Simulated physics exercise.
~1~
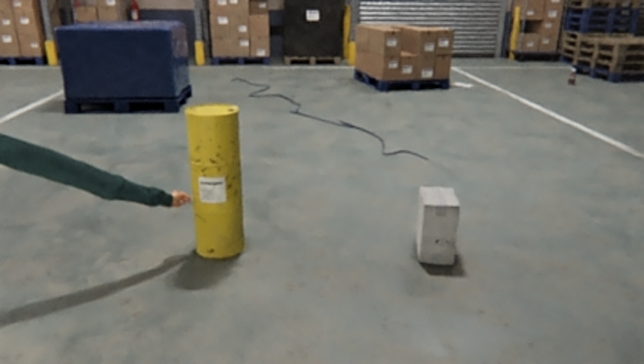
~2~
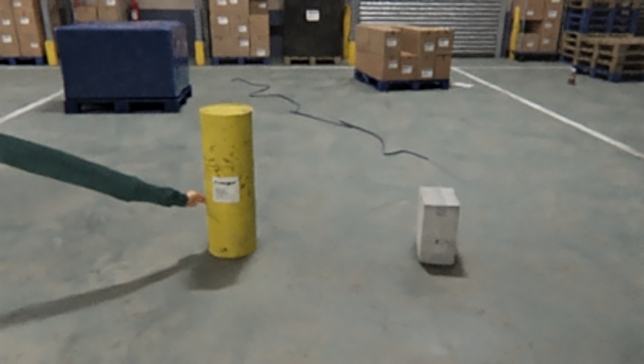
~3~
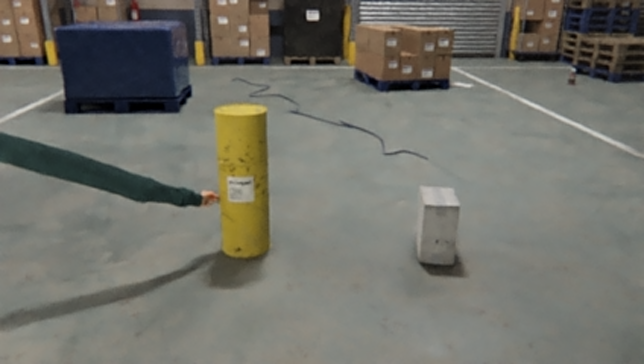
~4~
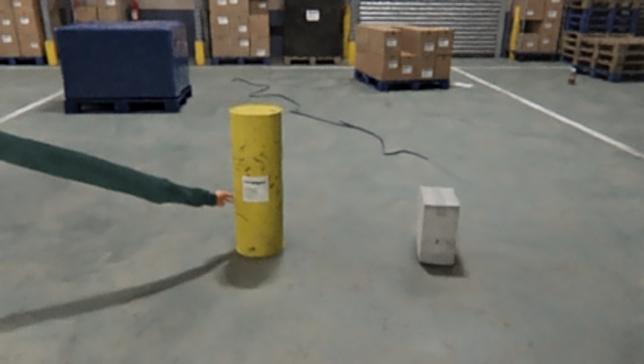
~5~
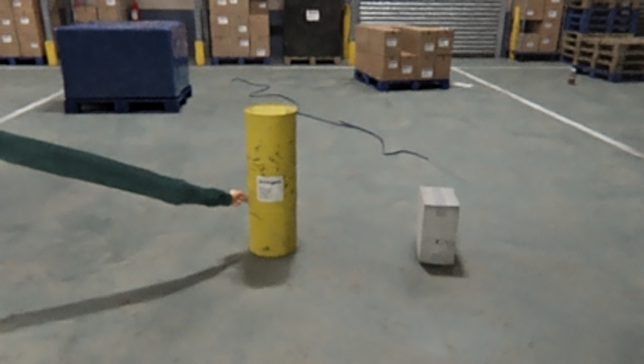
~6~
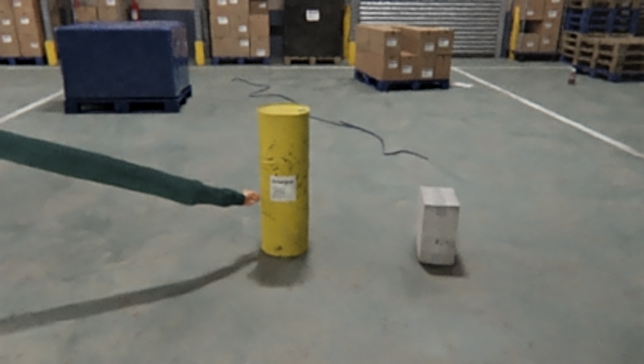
Yellow drum sliding upright to the right across a warehouse floor, pushed by a fingertip, ending short of a still white box.
